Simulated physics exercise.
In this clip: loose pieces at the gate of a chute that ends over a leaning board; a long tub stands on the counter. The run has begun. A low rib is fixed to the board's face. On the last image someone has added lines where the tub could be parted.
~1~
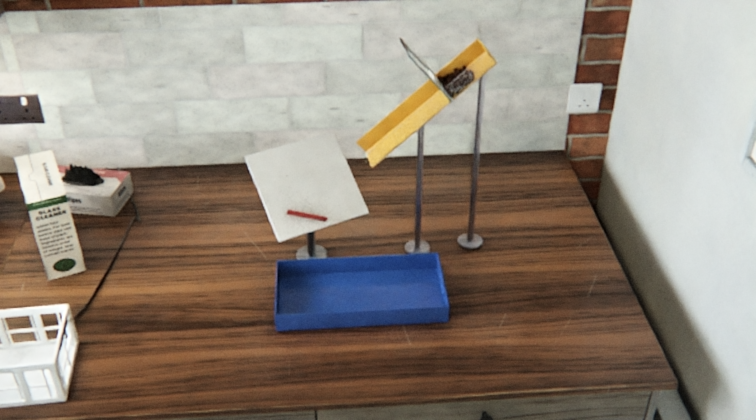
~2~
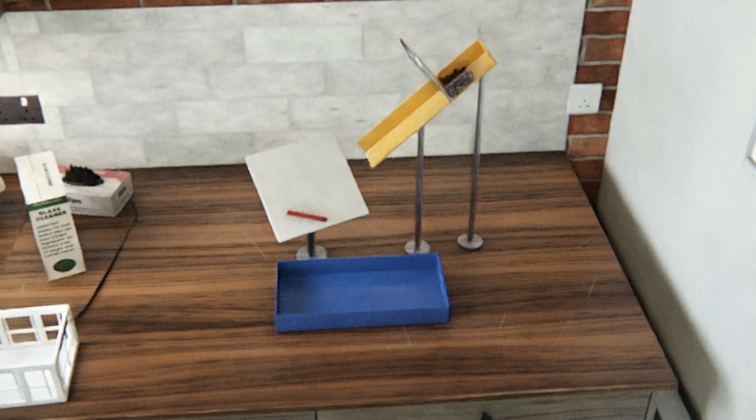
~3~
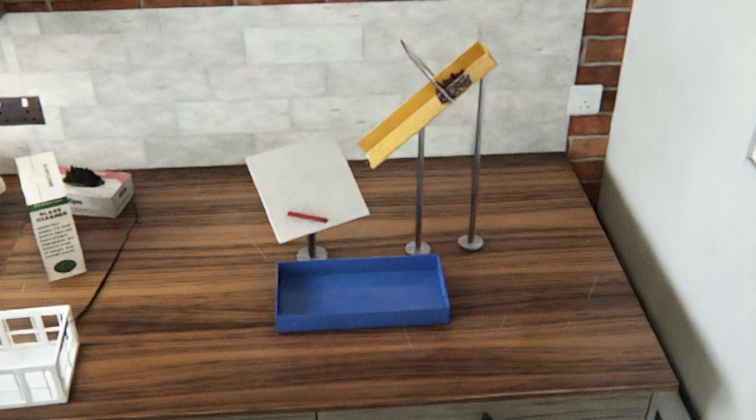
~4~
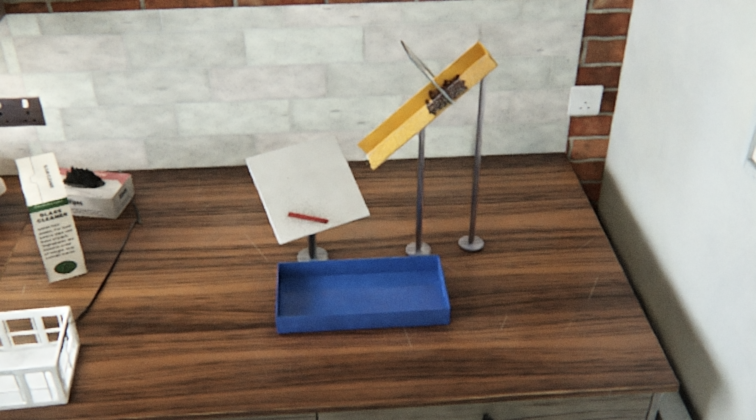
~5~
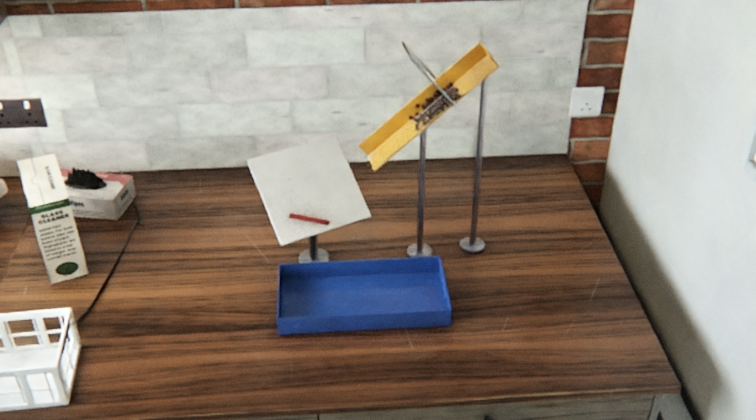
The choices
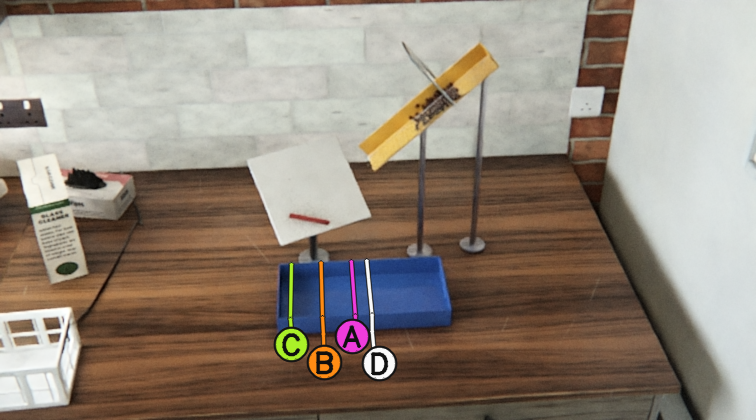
A yellow chute slopes down to the left on two thin grey stands above a dark wood-grain counter, seen from slightly above against pale brick-patterned tiles. A tilted white board with a small red strip stands left of it, behind a long, empty blue tub, with boxes at far left. Small dark pieces slide from the chute's gate down its trough, spreading out, while the view barely shifts.
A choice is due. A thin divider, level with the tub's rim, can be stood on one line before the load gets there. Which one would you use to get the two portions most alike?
Line A does it best.
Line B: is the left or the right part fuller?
The right side.
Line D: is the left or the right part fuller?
The left side.
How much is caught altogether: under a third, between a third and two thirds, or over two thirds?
Over two thirds.
On the marked copy, line A crosses the front rim at (355, 315); line B crosses the front rim at (322, 316); line C crosses the front rim at (290, 318); line D crosses the front rim at (371, 314).
Choosing A, of what is caught, about half on the left of the divider, about half on the right.
Choosing B, of what is caught, a small part on the left of the divider, nearly all on the right.
Choosing C, of what is caught, a stray few on the left of the divider, nearly all on the right.
Choosing D, of what is caught, nearly all on the left of the divider, a stray few on the right.
